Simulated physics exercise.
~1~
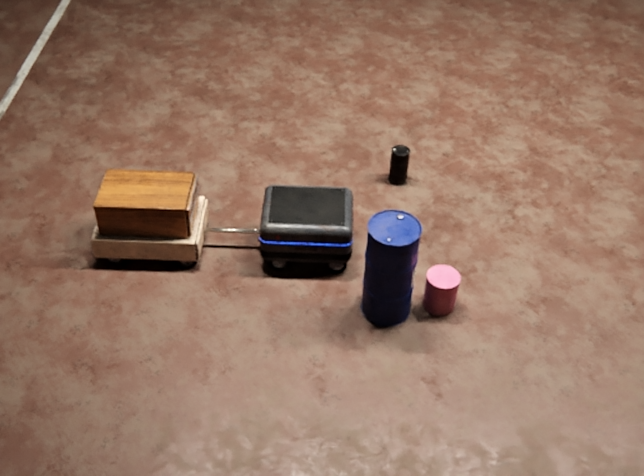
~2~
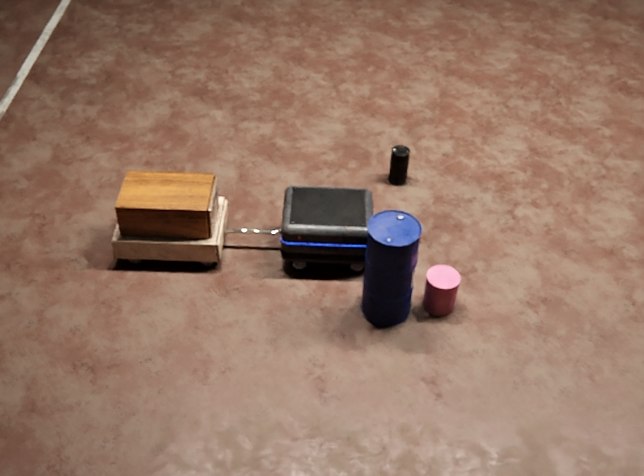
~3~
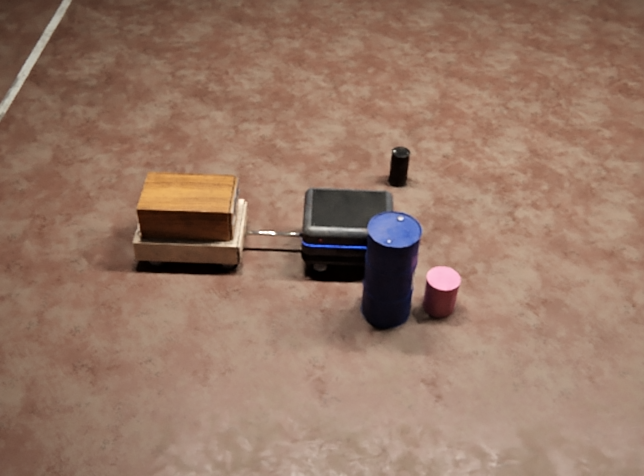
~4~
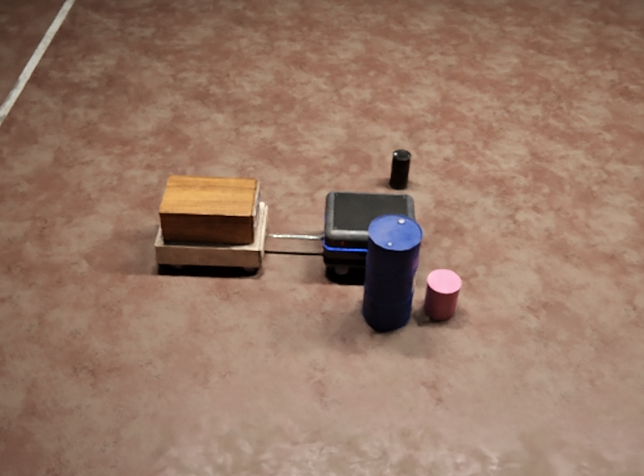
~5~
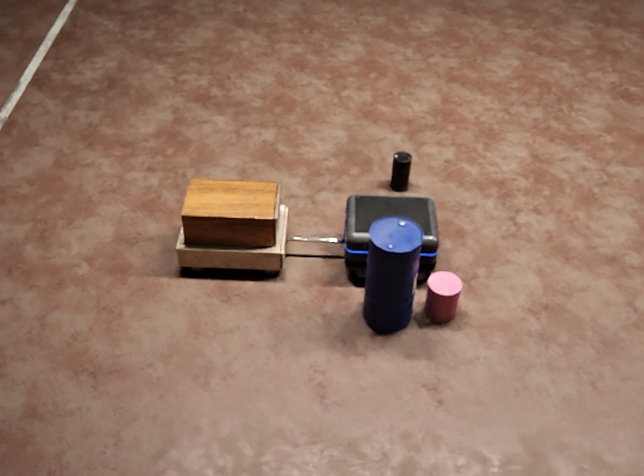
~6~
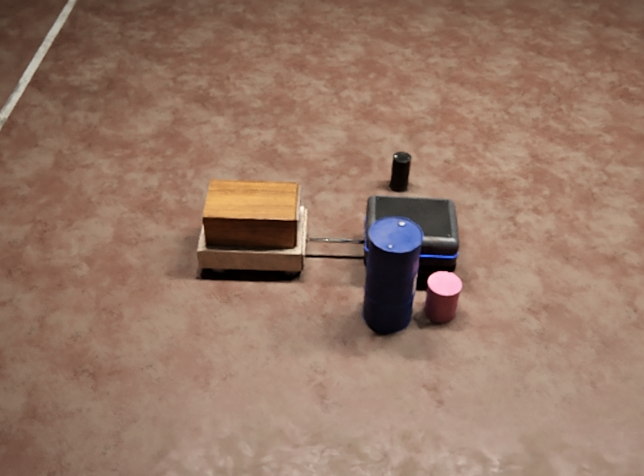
A black wheeled tug with a blue stripe pulls a pale cart carrying a brown wooden block across a mottled reddish-brown floor, seen from above at an angle. A tall blue drum and a small pink pail stand in front at right, a black canister behind, and a white line crosses the upper left. The tug and cart roll steadily rightward, the tug passing behind the drum, while the view shifts very slightly.
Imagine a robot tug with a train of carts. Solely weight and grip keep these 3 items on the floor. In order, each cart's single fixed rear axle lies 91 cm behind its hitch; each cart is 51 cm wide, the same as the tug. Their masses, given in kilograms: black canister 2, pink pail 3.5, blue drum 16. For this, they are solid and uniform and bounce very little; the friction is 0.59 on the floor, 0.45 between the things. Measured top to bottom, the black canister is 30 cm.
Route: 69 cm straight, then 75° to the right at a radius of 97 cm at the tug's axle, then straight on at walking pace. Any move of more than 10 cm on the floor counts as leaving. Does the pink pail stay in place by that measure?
It is relocated.
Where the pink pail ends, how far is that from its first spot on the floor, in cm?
Displacement: Approx. 94 cm.
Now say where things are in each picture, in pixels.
In the first picture, tug has run 0 cm; pink pail (441, 291); black canister (399, 166).
In the second picture, tug has run 14 cm; black canister (399, 166); blue drum (390, 270).
In the third picture, tug has run 29 cm; black canister (399, 167); blue drum (390, 271).
In the fourth picture, tug has run 43 cm; black canister (400, 170); blue drum (391, 274).
In the fifth picture, tug has run 57 cm; black canister (401, 172); blue drum (391, 276).
In the sixth picture, tug has run 72 cm; pink pail (442, 298); black canister (400, 172).
Then, 1.60 s on from there, tug has run 176 cm; pink pail moved 8 cm near (450, 305).
Then, 2.80 s on from there, tug has run 254 cm; pink pail moved 64 cm near (489, 371); blue drum moved 8 cm.
In the end, not toppled but over 10 cm from the start, pink pail; the other 2 under 10 cm from the start. At the end, from the last picture's camera, pink pail near (492, 415).
